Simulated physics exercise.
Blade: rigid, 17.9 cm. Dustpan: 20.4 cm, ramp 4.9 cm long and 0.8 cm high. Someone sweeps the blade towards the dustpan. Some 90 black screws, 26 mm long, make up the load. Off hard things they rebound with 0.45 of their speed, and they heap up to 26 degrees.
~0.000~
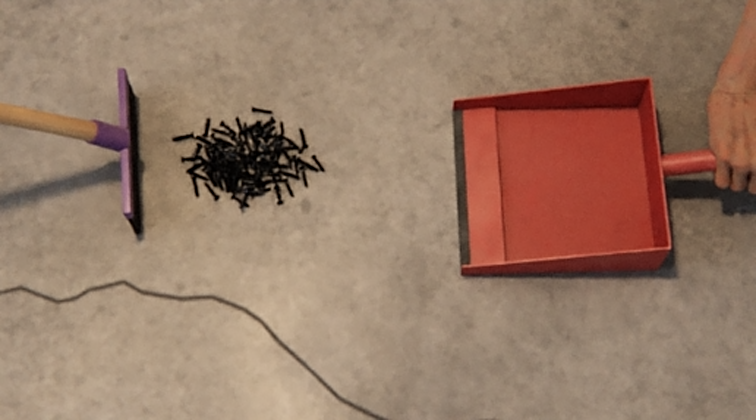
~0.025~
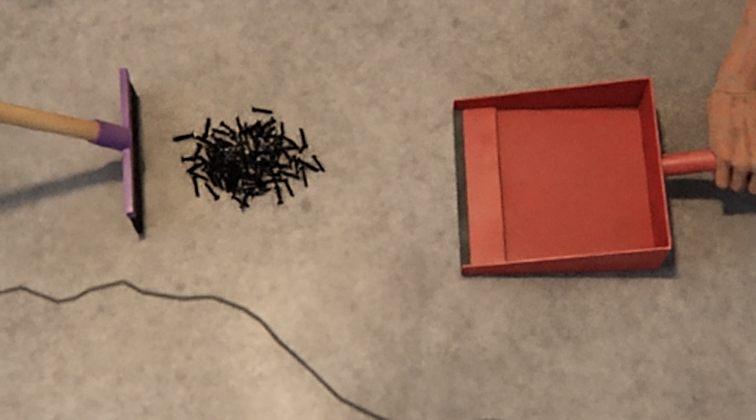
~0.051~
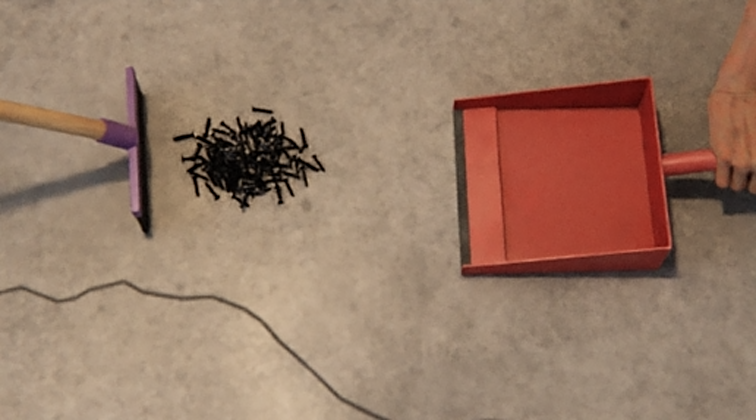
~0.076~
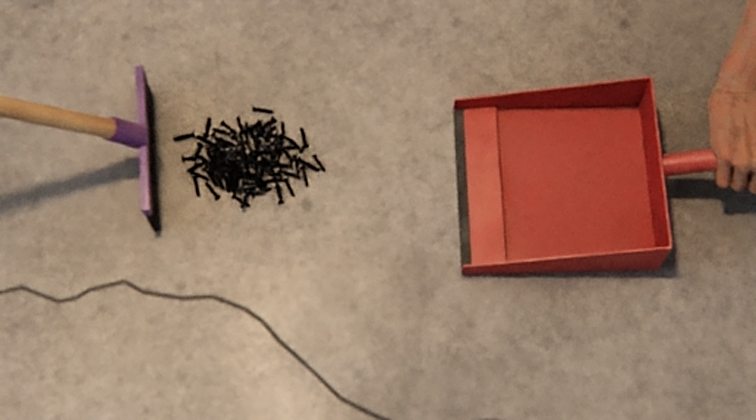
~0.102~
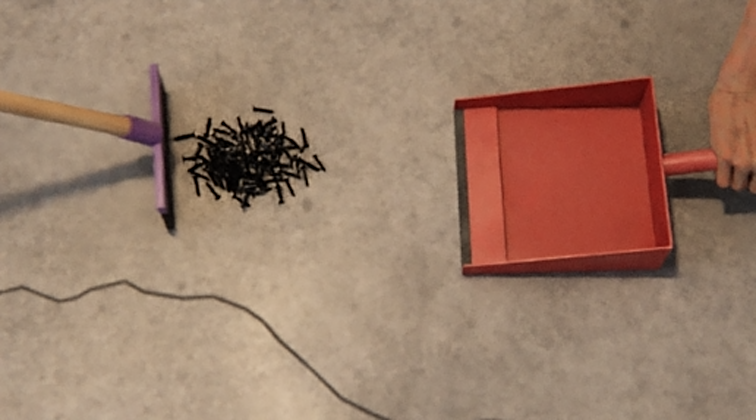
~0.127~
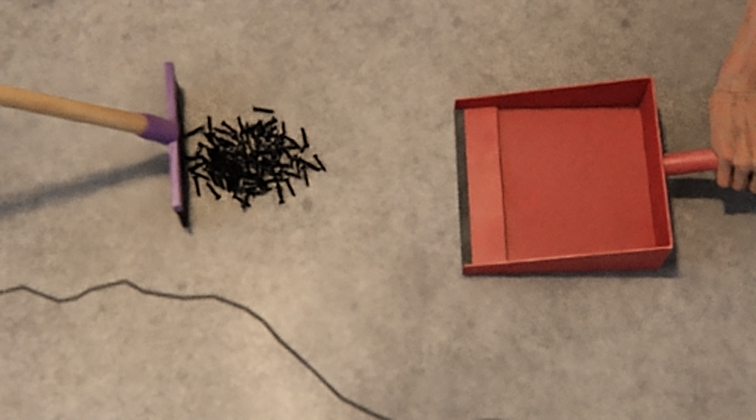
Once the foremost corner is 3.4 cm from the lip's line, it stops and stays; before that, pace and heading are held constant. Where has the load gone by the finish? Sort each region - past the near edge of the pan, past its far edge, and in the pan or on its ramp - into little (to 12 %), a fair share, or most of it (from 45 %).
Near side: Little, far side: A fair share, pan: A fair share.
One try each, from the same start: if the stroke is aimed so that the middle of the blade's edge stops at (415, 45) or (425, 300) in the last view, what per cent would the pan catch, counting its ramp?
I'd expect about 0 percent, then about 0 percent.
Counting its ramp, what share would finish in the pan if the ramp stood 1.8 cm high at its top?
That would give something like 15 per cent.
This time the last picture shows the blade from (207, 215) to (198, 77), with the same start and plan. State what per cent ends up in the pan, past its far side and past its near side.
Per cent by place - pan 60, far side 20, near side 0.
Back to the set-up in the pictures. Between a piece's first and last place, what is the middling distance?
That distance is close to 24 cm.
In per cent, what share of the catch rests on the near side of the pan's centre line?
Something like 20 in a hundred.
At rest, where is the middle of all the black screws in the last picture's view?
My guess is close to (454, 135).
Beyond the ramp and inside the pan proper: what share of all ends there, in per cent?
Roughly 0 in a hundred.
After 0.34 s, middle of the blade 18 cm from the lip; 0 % over the lip, far side 10 %, near side 0 %.
Then, at 0.47 s, middle of the blade 9 cm from the lip; 0 % over the lip, far side 20 %, near side 0 %.
Then, at 0.74 s, middle of the blade 4 cm from the lip; 30 % over the lip, far side 25 %, near side 0 %.
In the end, at 1.6 s, near side 0 %, far side 25 %, pan 30 %, in front of the lip or behind the blade 45 %.
